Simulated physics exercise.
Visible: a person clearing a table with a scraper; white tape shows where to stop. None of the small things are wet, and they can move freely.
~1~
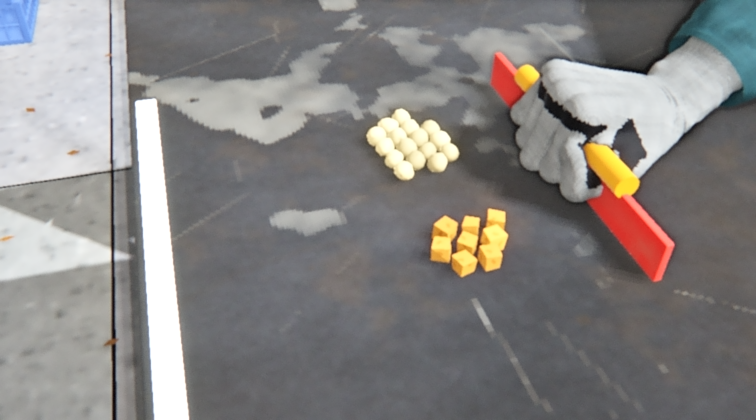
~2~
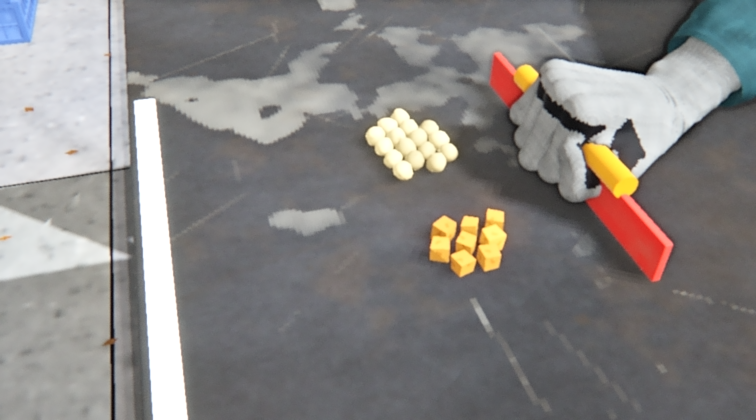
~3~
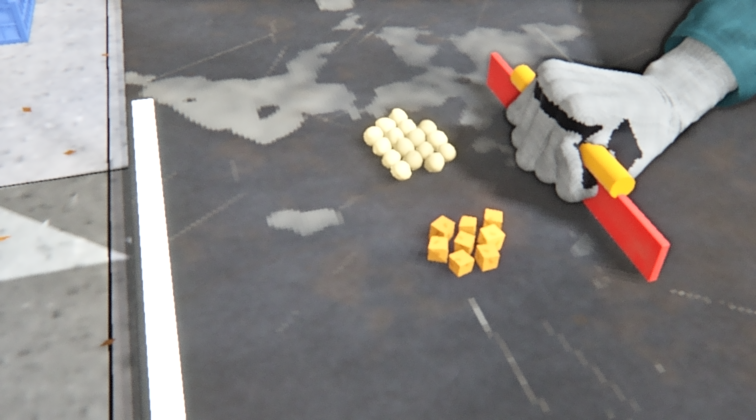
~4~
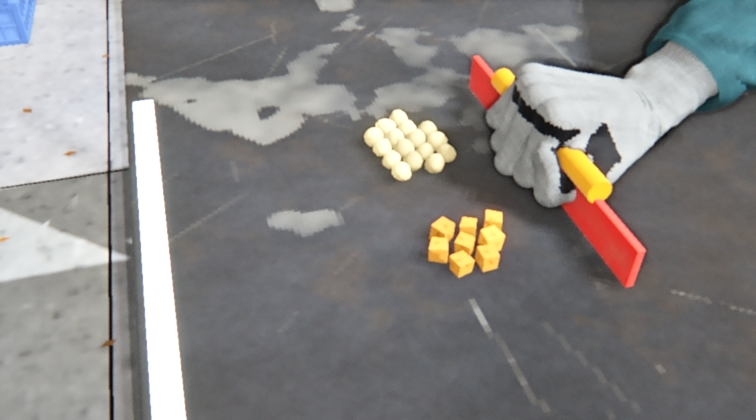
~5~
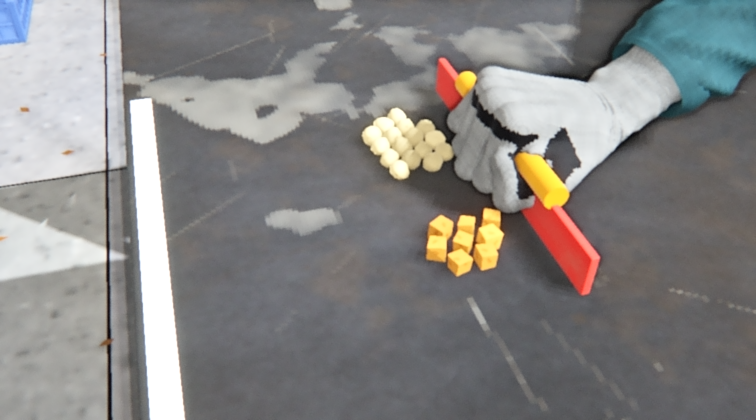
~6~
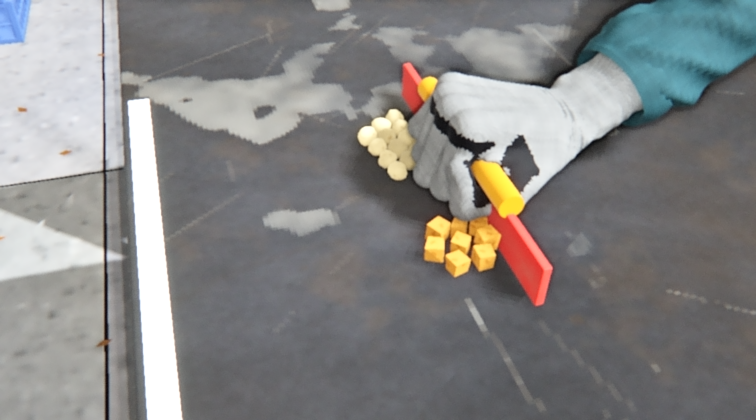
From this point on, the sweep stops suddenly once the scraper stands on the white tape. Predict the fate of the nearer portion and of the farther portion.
Result: The nearer portion is left missing some. The farther portion is left missing some.
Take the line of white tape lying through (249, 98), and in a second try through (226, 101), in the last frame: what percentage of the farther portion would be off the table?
Lab note - share off: About 0% and about 0%.
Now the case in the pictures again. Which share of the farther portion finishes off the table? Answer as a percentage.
Around 100 percent.
Then, 0.57 s later than the last frame, scraper still moving, near (300, 173); nearer portion all on the table, its front near (276, 286); farther portion all on the table, its front near (240, 158).
Then, 1.16 s later than the last frame, scraper stopped at the white tape; nearer portion roughly half over the edge; farther portion roughly half over the edge.
Then, 1.44 s later than the last frame, scraper stopped at the white tape; nearer portion every one over the edge; farther portion every one over the edge.
When it is over, scraper stopped at the white tape; nearer portion every one over the edge; farther portion every one over the edge.
